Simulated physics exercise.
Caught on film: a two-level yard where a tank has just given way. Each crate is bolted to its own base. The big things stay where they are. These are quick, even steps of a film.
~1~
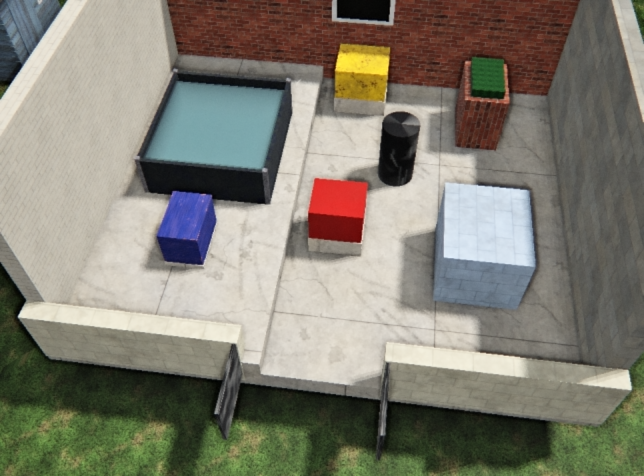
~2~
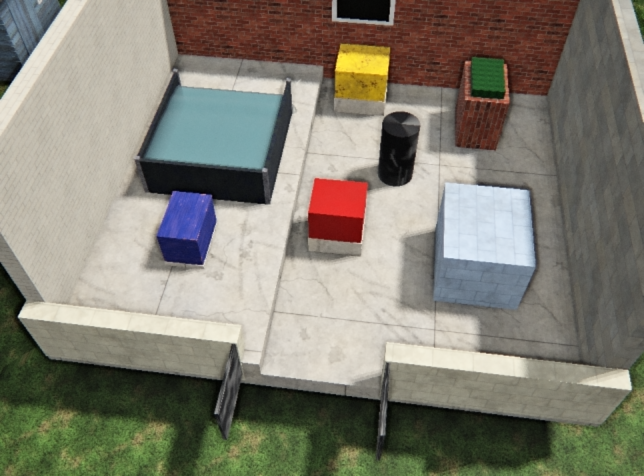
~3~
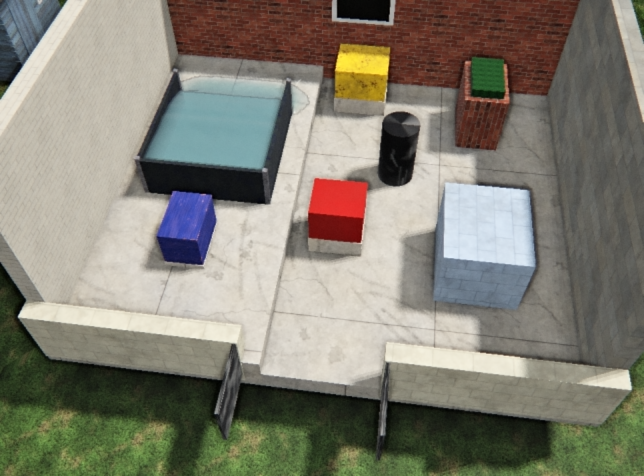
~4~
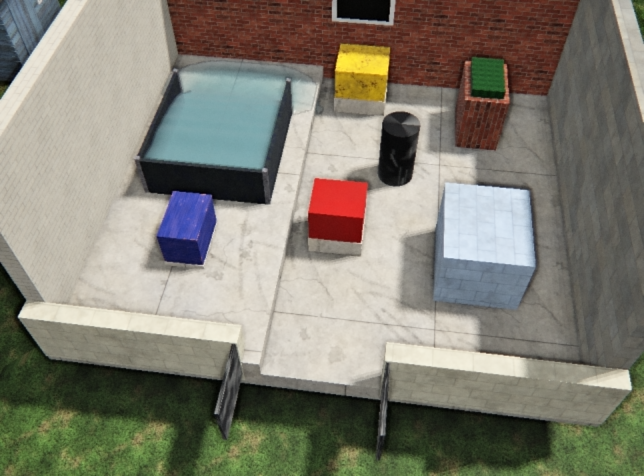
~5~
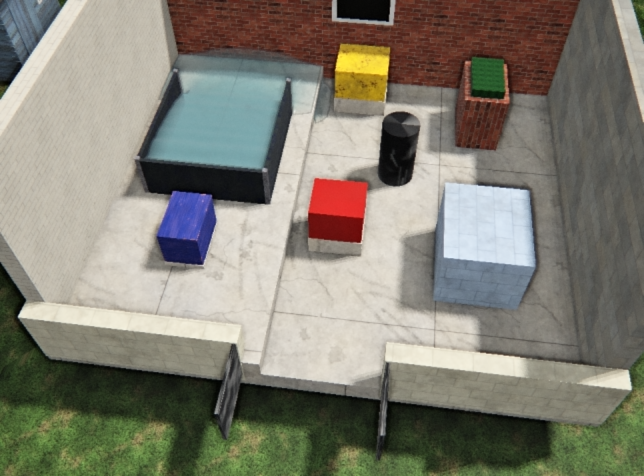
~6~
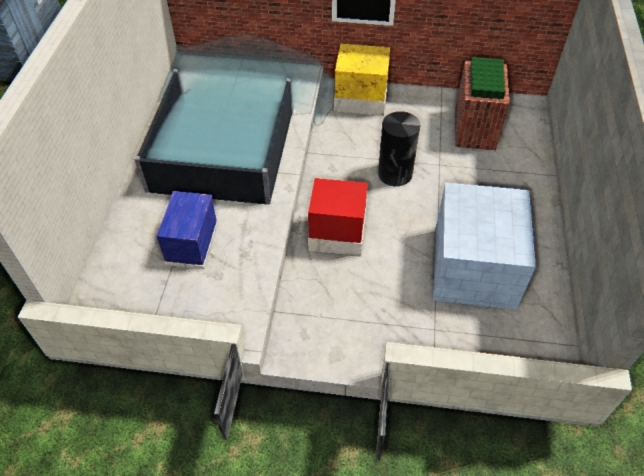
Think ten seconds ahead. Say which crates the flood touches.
In the end: The blue crate escapes dry; the yellow crate is wetted; the red crate escapes dry.
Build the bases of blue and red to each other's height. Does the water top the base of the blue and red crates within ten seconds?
The blue crate escapes it, the red crate ends up wet.
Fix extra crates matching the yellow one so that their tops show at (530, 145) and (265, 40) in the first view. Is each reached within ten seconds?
In turn: Escapes it, ends up wet.
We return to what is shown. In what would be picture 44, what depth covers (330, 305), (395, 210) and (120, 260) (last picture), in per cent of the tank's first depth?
In that order: 10, 6 and 4 per cent.
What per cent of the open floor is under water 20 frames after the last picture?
I make it 55 per cent.
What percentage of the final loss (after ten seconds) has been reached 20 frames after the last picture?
About 0 per cent.
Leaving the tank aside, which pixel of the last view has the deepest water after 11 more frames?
I would point to (327, 85).
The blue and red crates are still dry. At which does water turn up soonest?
It is the red one.
A moment on, water covers 15 % of the floor; the blue crate not reached, the yellow crate water round its plinth, the red crate not reached.
Next, water covers 25 % of the floor; the blue crate not reached, the yellow crate water round its plinth, the red crate not reached.
Then, water covers 55 % of the floor; the blue crate water round its plinth, the yellow crate water round its plinth, the red crate water round its plinth.
Later, water covers 90 % of the floor; the blue crate water round its plinth, the yellow crate water round its plinth, the red crate water round its plinth.
In the end, water covers 90 % of the floor; the blue crate stayed above the water, the yellow crate was topped, the red crate stayed above the water.
